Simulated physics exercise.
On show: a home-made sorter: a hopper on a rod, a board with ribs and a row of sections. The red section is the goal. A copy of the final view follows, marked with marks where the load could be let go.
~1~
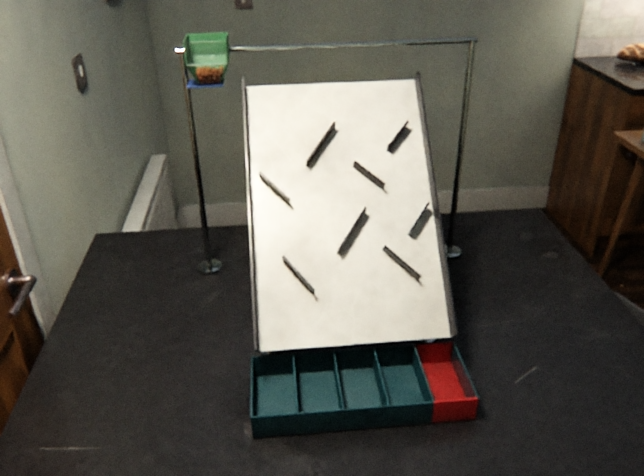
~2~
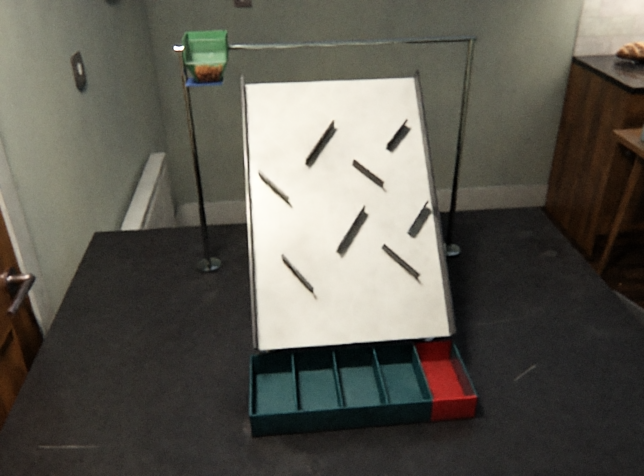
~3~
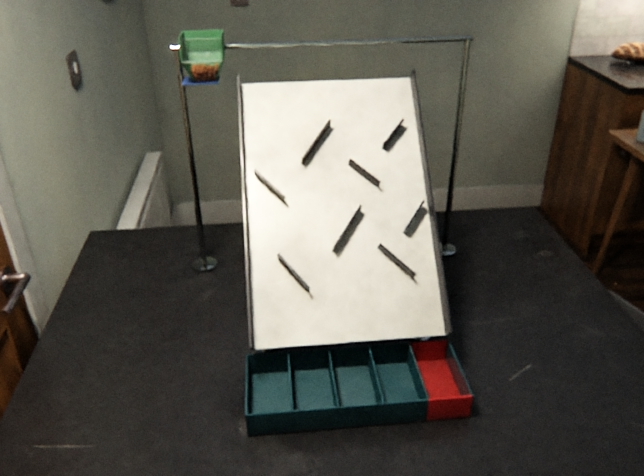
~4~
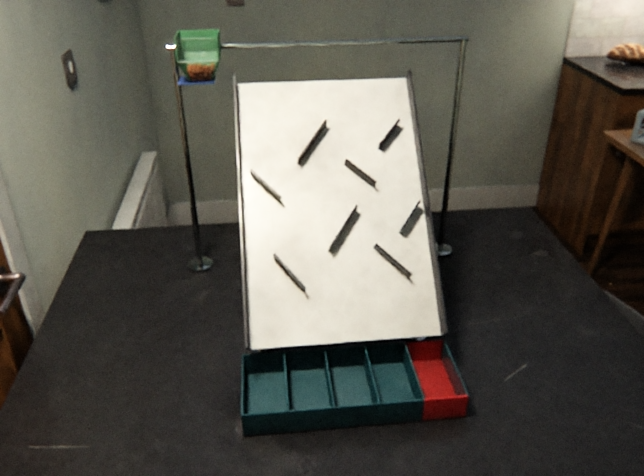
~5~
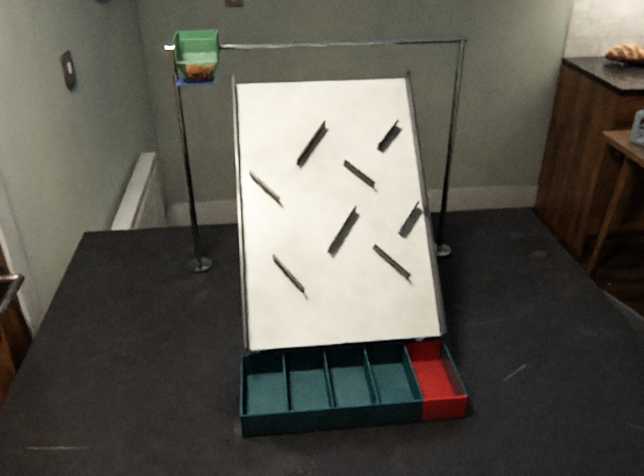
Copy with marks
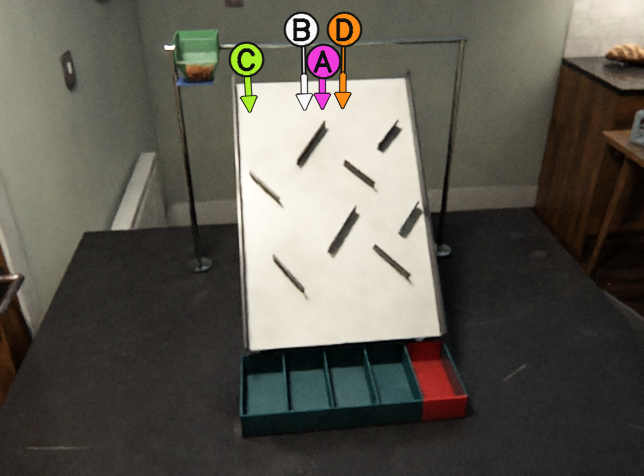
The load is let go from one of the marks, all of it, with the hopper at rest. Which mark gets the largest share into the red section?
D beats the others.
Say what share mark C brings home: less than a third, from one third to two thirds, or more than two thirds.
Less than a third.
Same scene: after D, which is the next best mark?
A it is.
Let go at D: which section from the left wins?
The fifth.
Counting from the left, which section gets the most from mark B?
The third from the left.
On the marked copy, mark A meets the board at (322, 103); mark B meets the board at (304, 104); mark C meets the board at (249, 106); mark D meets the board at (342, 102).
Choosing A, about a quarter in the red section, about two thirds in other sections.
Choosing B, a stray few in the red section, nearly all in other sections.
Choosing C, none in the red section, nearly all in other sections, a stray few outside the box.
Choosing D, about two thirds in the red section, about a third in other sections.
